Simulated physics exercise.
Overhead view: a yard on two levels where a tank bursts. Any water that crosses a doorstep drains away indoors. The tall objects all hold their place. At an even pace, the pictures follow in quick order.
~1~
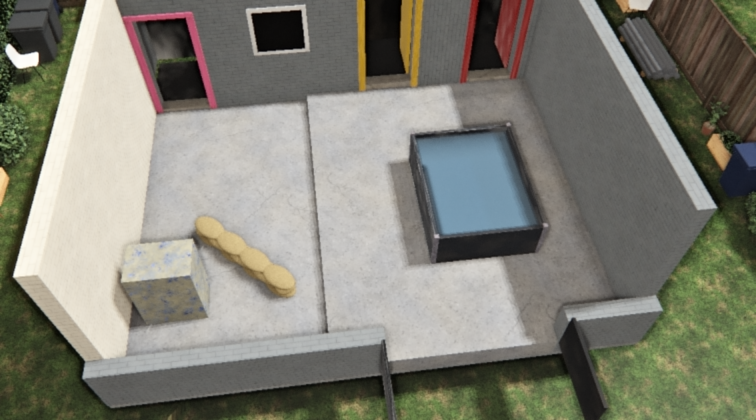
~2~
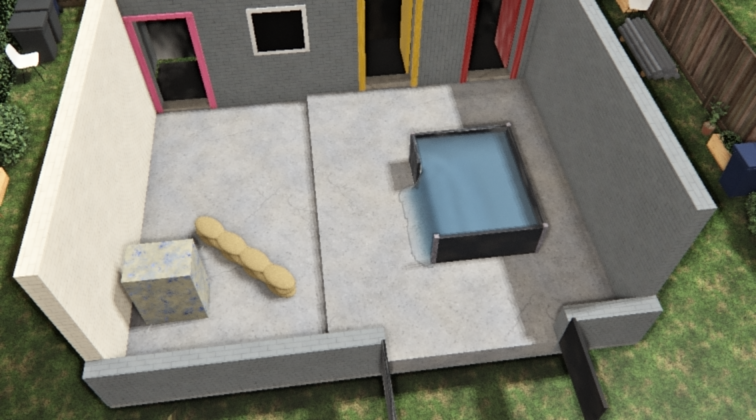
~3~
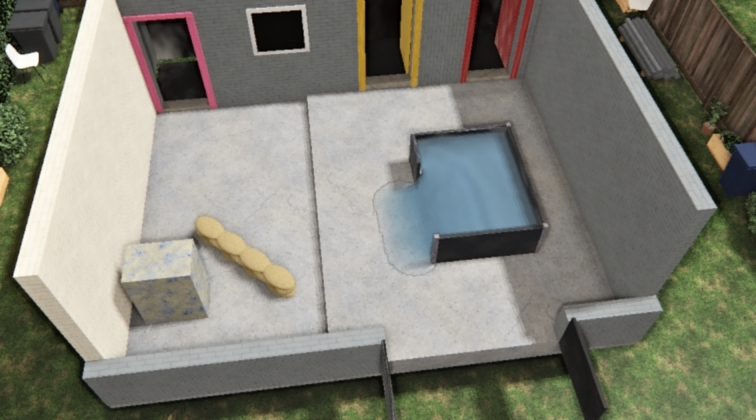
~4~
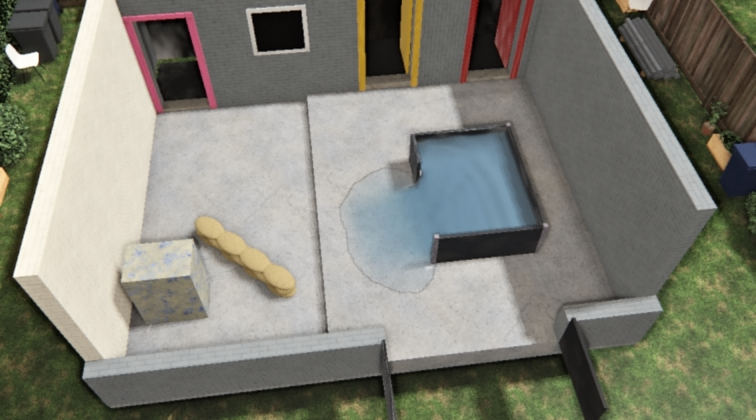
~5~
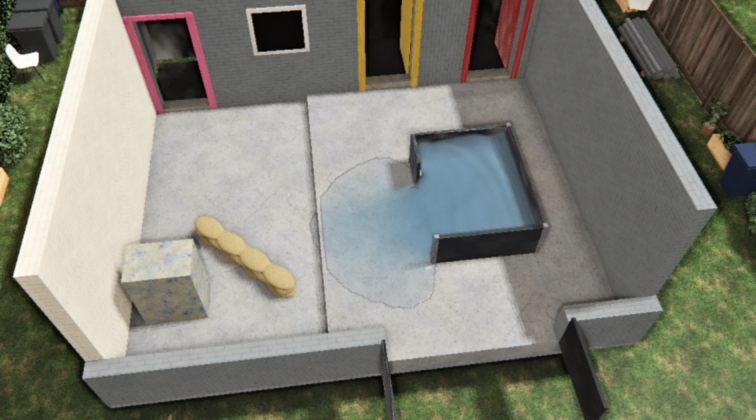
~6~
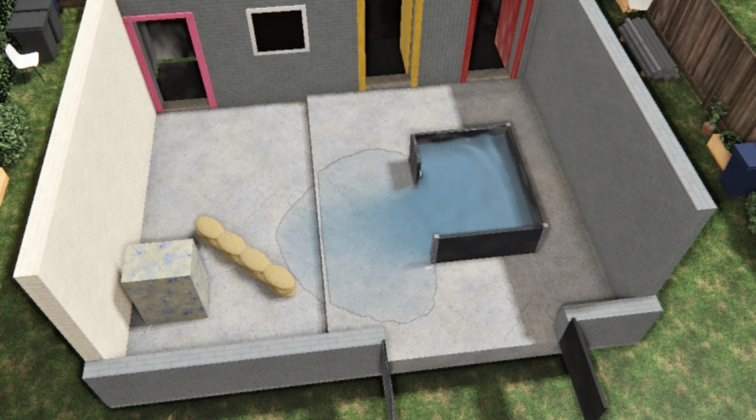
In a walled yard on two levels, a dark-sided tank of still water opens on its left side, and water pours out, spreading steadily leftward across the pale paving and over the dividing edge toward a tan, lumpy barrier.
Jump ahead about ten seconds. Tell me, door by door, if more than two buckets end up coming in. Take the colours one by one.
At the pink door, yes, more than two. At the yellow door, no, two at most. At the red door, no, two at most.
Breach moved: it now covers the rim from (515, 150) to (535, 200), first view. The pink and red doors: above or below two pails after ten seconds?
Turns out the pink one stays beneath it, while the red one gets past it.
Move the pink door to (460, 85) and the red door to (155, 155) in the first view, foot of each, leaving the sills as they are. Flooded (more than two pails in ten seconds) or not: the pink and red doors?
Looking at each, the pink one doesn't reach that level; as for the red one, it rises beyond that level.
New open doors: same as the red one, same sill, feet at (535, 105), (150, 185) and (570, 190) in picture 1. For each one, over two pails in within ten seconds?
Taken in sequence, they go: Not exceeded, exceeded, not exceeded.
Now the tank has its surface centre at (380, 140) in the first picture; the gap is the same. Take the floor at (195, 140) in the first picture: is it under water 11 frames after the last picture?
That spot ends up drenched.
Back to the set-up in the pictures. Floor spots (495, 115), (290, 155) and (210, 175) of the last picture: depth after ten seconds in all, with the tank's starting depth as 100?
About 0, 16, 12 %.
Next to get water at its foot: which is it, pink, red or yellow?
The door marked pink.
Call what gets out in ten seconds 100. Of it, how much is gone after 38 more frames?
I'd put it at 80 per cent.
A moment on, water covers 30 % of the floor; the pink door not reached, the yellow door not reached, the red door not reached.
Next, water covers 40 % of the floor; the pink door not reached, the yellow door not reached, the red door not reached.
Then, water covers 50 % of the floor; the pink door over two buckets in, the yellow door not reached, the red door not reached.
Later, water covers 55 % of the floor; the pink door far over two buckets in, the yellow door not reached, the red door not reached.
In the end, water covers 50 % of the floor; the pink door far over two buckets in, the yellow door not reached, the red door not reached.
